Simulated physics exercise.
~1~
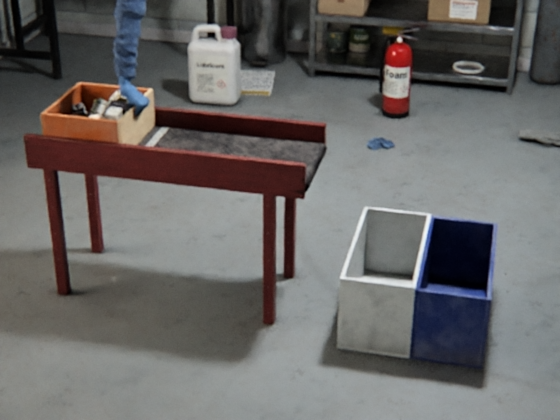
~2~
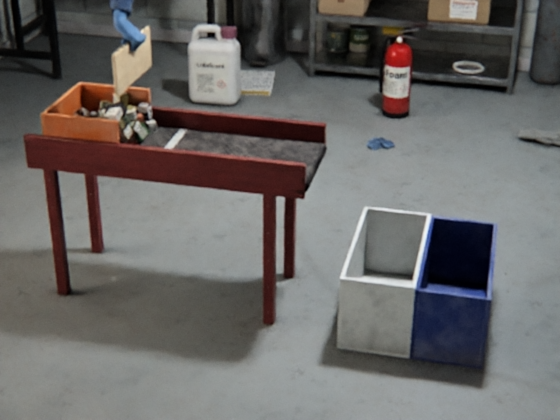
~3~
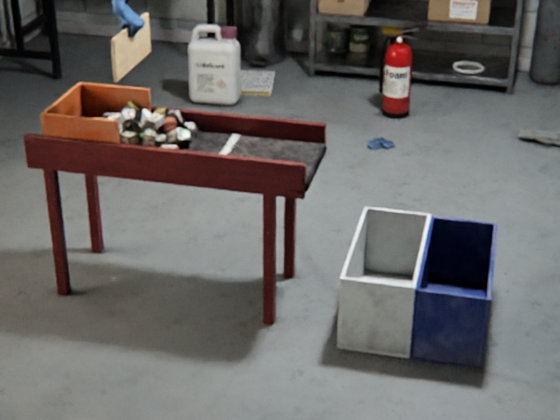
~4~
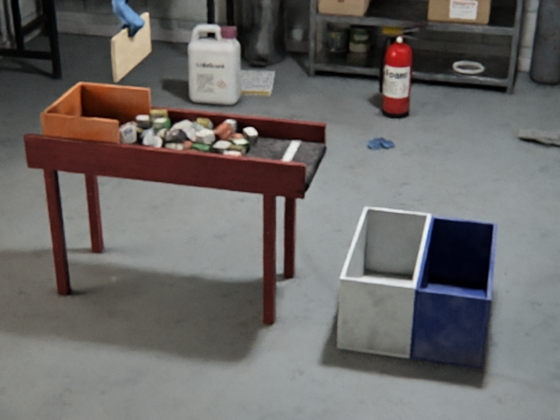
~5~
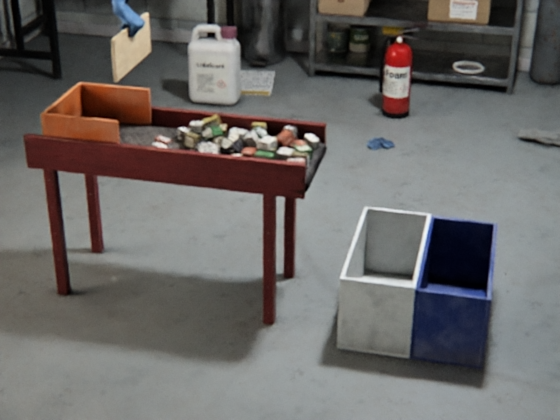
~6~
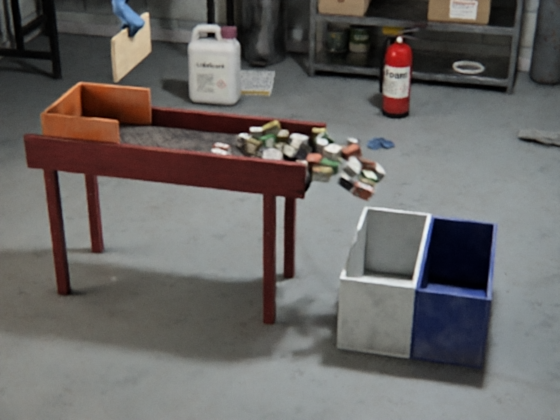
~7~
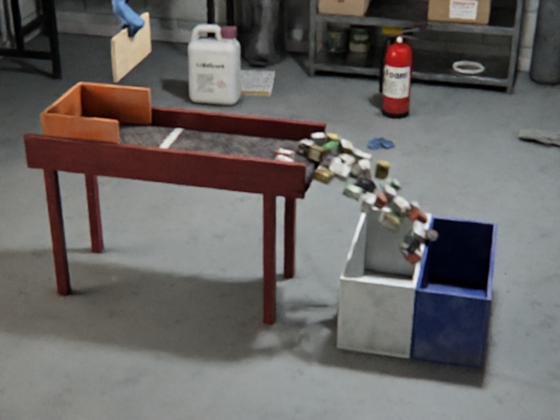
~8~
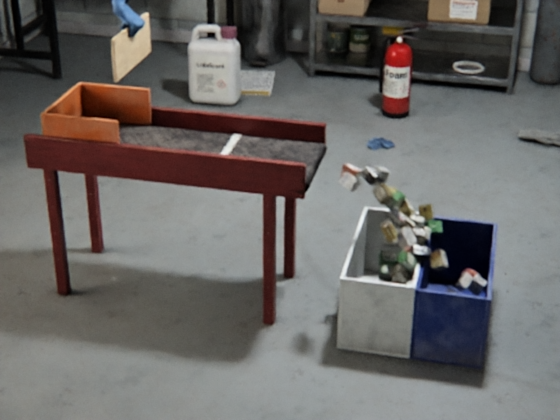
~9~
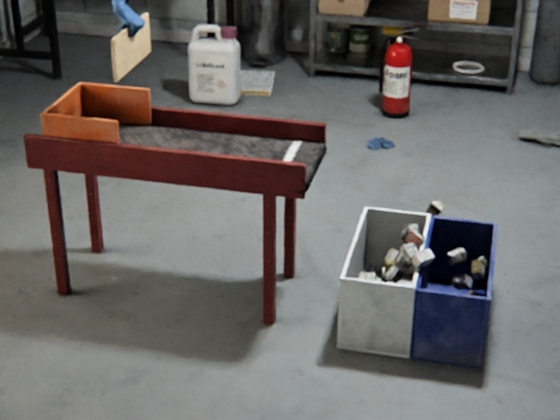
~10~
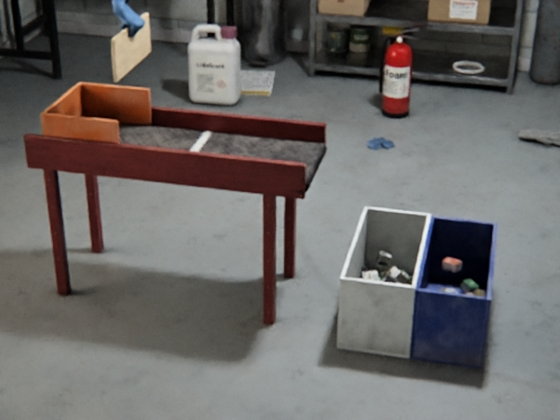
A gloved hand lifts a gate, and small cartons ride right and tumble into white and blue boxes.
